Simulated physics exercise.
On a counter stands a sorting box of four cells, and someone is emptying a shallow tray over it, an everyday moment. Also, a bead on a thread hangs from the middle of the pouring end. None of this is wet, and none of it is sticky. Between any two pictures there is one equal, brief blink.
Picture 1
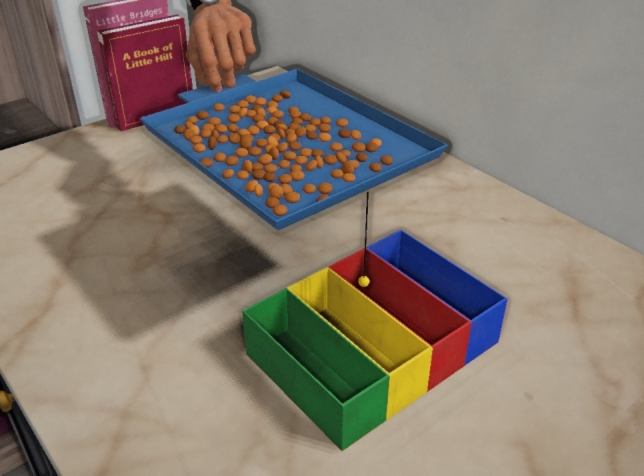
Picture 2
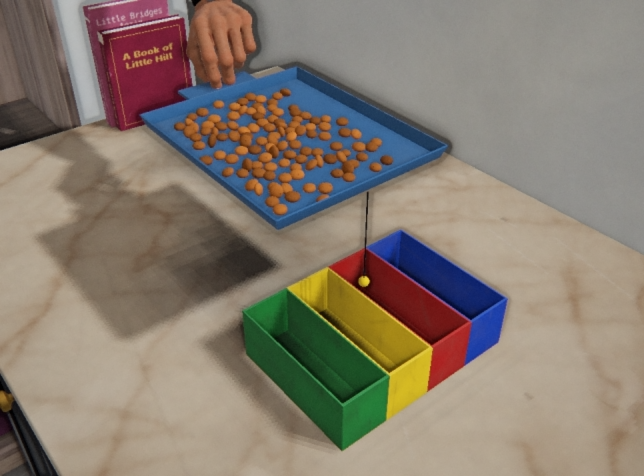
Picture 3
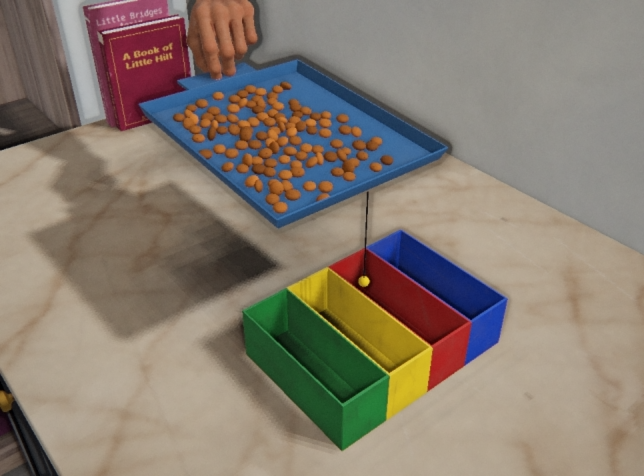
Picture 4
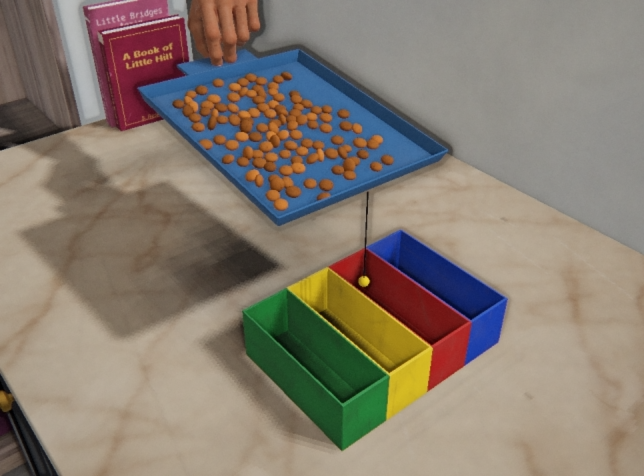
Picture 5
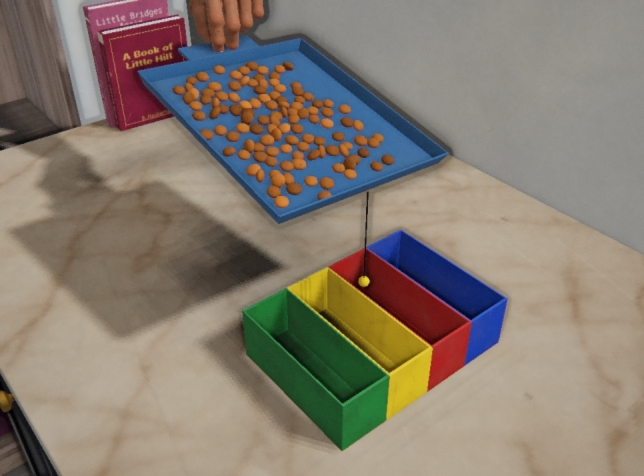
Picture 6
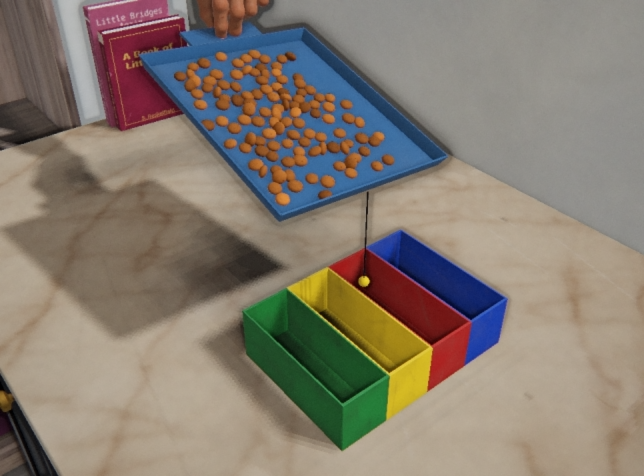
A hand slowly raising the back of a blue tray of brown kibble above green, yellow, red and blue cells.
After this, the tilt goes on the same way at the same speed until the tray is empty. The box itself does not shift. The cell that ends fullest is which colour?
It is the blue cell.
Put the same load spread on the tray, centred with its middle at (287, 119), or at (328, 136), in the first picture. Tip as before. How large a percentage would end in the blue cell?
It's 50 percent the first time and 60 percent the second.
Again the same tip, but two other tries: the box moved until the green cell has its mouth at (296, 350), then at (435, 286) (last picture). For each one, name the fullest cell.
The first try: That blue cell. The second: Green.
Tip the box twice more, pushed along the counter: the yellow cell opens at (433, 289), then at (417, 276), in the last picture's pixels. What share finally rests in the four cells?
100 and 90 in a hundred, in turn.
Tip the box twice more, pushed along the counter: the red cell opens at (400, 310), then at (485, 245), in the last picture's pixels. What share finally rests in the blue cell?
First position: Some 50 %; second position: Some 0 %.
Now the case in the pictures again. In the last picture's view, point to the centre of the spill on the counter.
Near (491, 288).
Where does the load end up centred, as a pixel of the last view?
Roughly at pixel (436, 324).
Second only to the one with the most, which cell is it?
That red cell.
Soon after the last picture, tray tipped steeply; most on the tray; a stray few in the blue cell; about a quarter falling or outside the box.
A little later, tray tipped right over; a small part on the tray; about a third in the blue cell; about a quarter in the red cell; a small part in the yellow cell; about a quarter falling or outside the box.
Later still, tray tipped past a quarter turn; about half in the blue cell; about a quarter in the red cell; a small part in the yellow cell; a small part falling or outside the box.
At rest, tray tipped past a quarter turn; about half in the blue cell; about a quarter in the red cell; a small part in the yellow cell; none in the green cell; a small part outside the box.
